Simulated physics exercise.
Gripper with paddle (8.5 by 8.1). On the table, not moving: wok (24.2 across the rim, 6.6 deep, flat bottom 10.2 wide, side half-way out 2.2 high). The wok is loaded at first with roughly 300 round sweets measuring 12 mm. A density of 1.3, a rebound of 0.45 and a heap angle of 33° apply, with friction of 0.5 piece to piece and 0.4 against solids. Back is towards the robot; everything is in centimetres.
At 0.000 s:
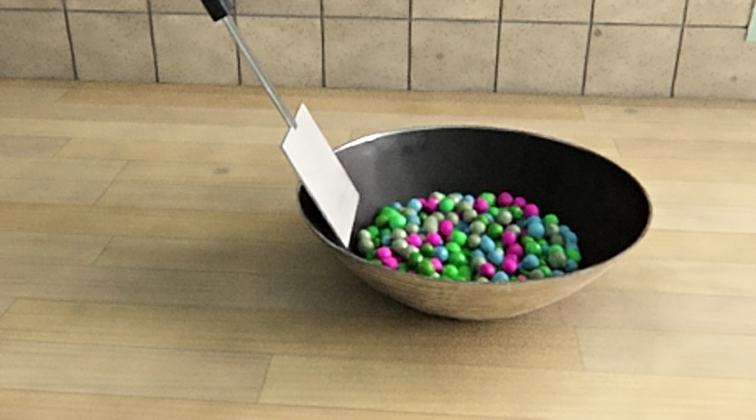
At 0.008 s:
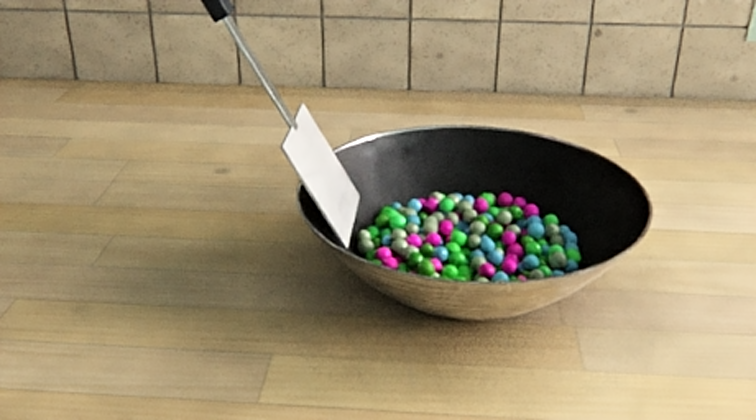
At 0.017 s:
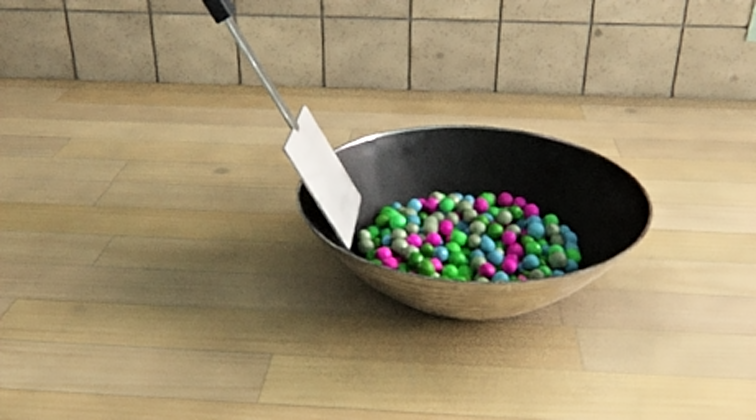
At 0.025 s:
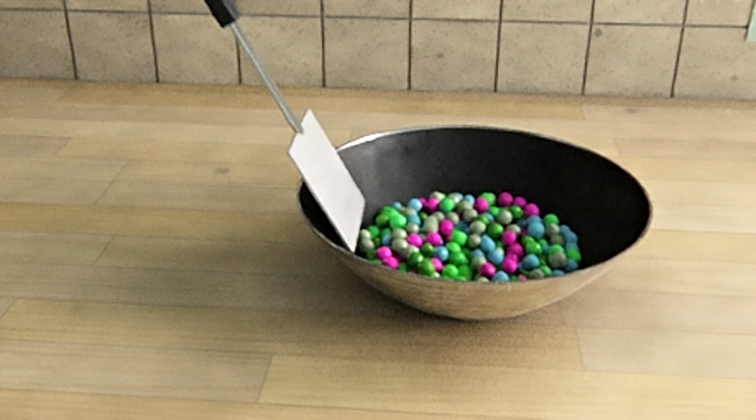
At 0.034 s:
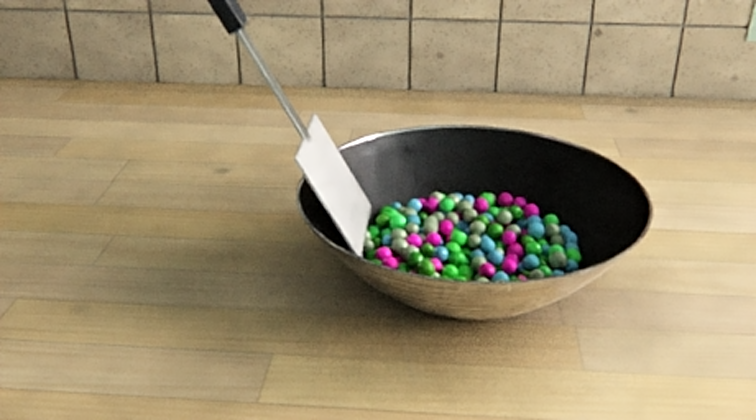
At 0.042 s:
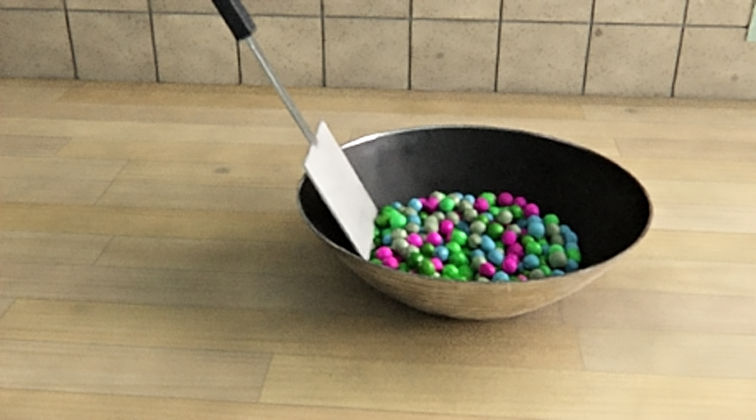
At first, a white paddle on a thin, dark-gripped handle leans inside the left rim of a black wok holding green, pink, blue and grey balls on a wooden surface. The paddle barely moves, then slides slightly right and downward toward the balls, while the wok and its contents stay practically still.
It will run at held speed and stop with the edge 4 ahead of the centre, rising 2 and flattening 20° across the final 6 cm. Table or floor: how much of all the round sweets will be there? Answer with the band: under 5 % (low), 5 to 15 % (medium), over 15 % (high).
Low, under 5 %.
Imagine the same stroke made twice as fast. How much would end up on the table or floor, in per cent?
It would be roughly 5 percent.
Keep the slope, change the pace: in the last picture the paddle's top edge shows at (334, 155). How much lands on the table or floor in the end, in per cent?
Expect some 10 per cent there.
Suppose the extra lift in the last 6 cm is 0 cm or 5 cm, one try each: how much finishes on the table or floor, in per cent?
It works out to some 0 per cent for the first setting and some 0 per cent for the second.
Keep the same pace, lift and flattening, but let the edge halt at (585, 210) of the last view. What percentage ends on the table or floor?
Around 30 percent ends on the table or floor.
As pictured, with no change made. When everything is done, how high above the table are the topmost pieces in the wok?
Near 6.5 centimetres high.
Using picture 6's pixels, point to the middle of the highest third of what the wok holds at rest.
Pixel position: Approx. (570, 221).
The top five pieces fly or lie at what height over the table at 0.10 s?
About 5 cm.
By 0.10 s, sloping 61°, highest piece 5 above the table; 295 in the wok.
By 0.16 s, sloping 52°, highest piece 7 above the table; 295 in the wok.
By 0.40 s, sloping 41°, highest piece 7 above the table; 294 in the wok, 1 on the table or floor.
By 1.45 s, sloping 41°, highest piece 6 above the table; 294 in the wok, 1 on the table or floor.
Final count, 294 in the wok, 1 on the table or floor. That is 0 % on the table or floor.
